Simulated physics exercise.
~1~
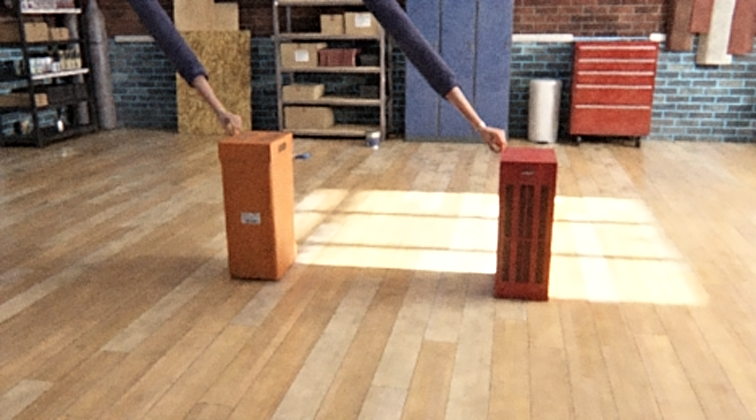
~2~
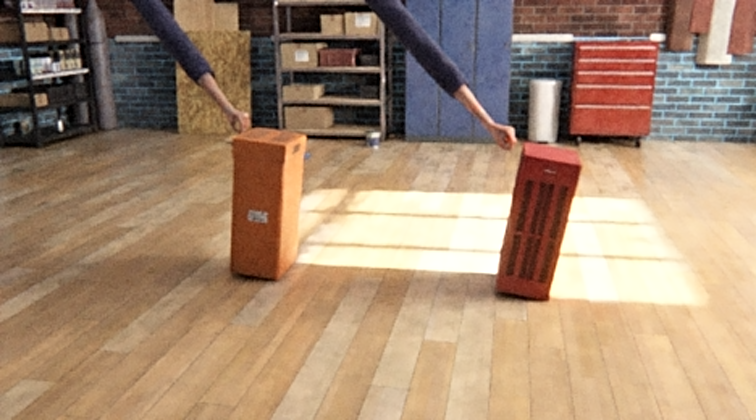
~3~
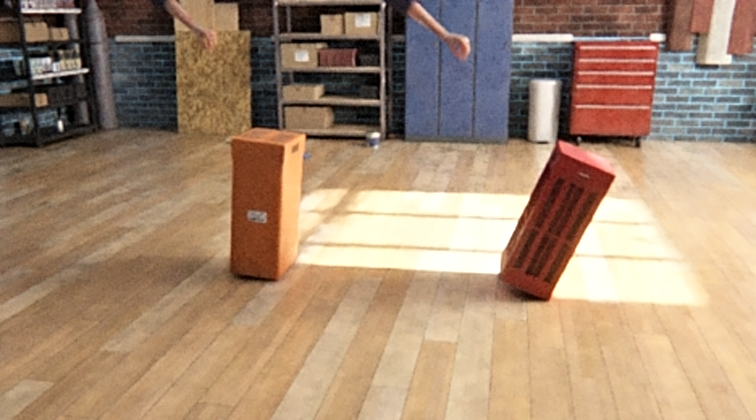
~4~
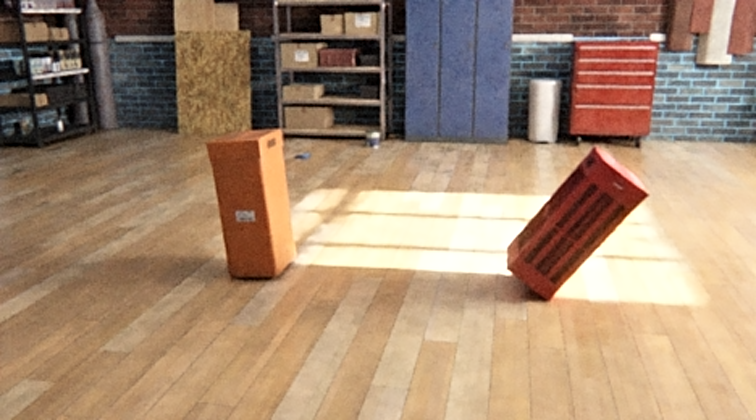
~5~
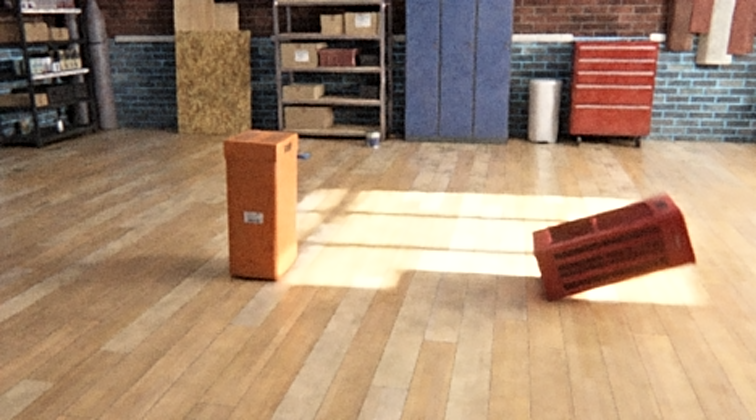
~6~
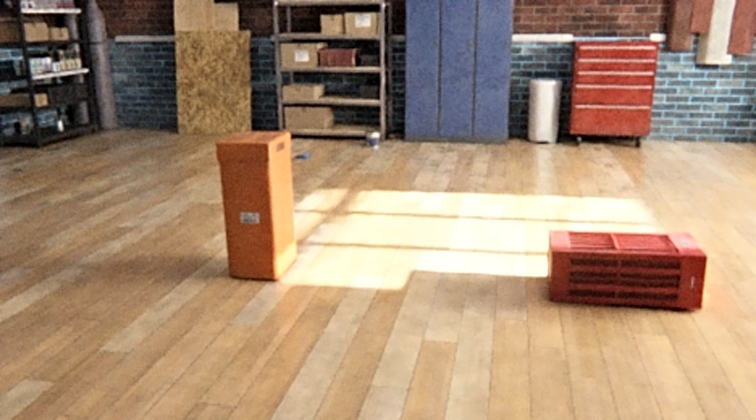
Red crate tipping right and toppling onto its side after two hands push it and an orange tote, which rocks back upright.
